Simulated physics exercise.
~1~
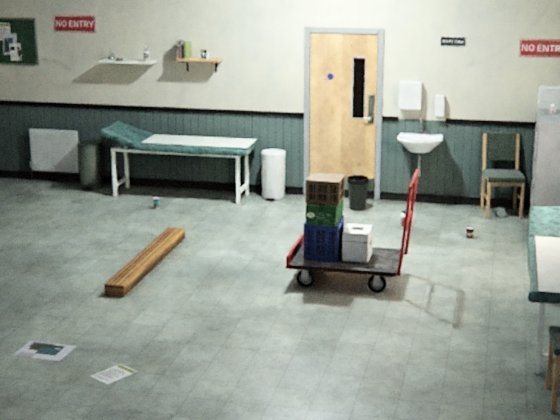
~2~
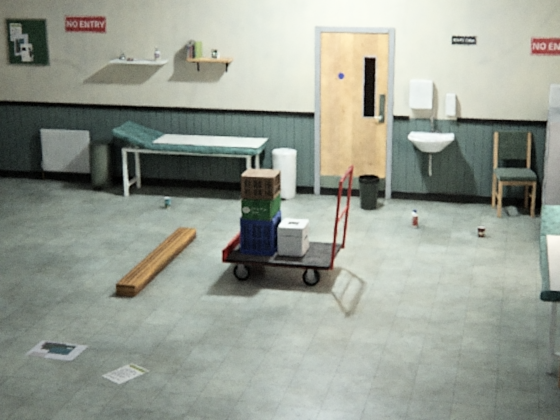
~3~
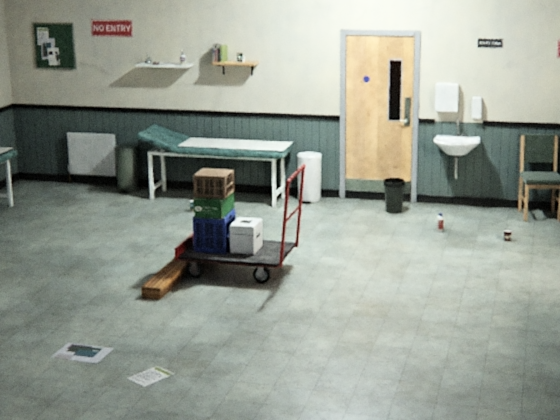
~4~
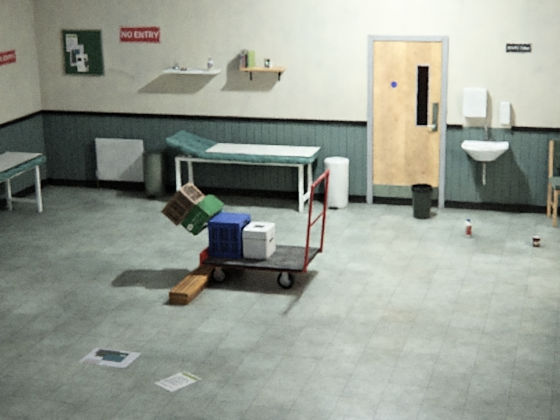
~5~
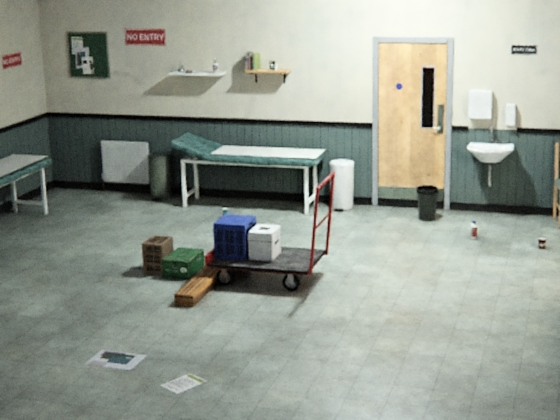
A flat trolley with a red handle rolls left across the grey tiled floor of a clinic-like room, seen from slightly above, carrying a brown crate stacked on a green carton, with a blue crate beneath and a white box beside them. Ahead lies a long wooden kerb, with an examination couch, door and sink along the back wall. The view pans slightly left as the trolley meets the kerb and stops. The brown crate and green carton tip off the front and drop to the floor. They rest left of the trolley, while the blue crate and white box stay aboard.
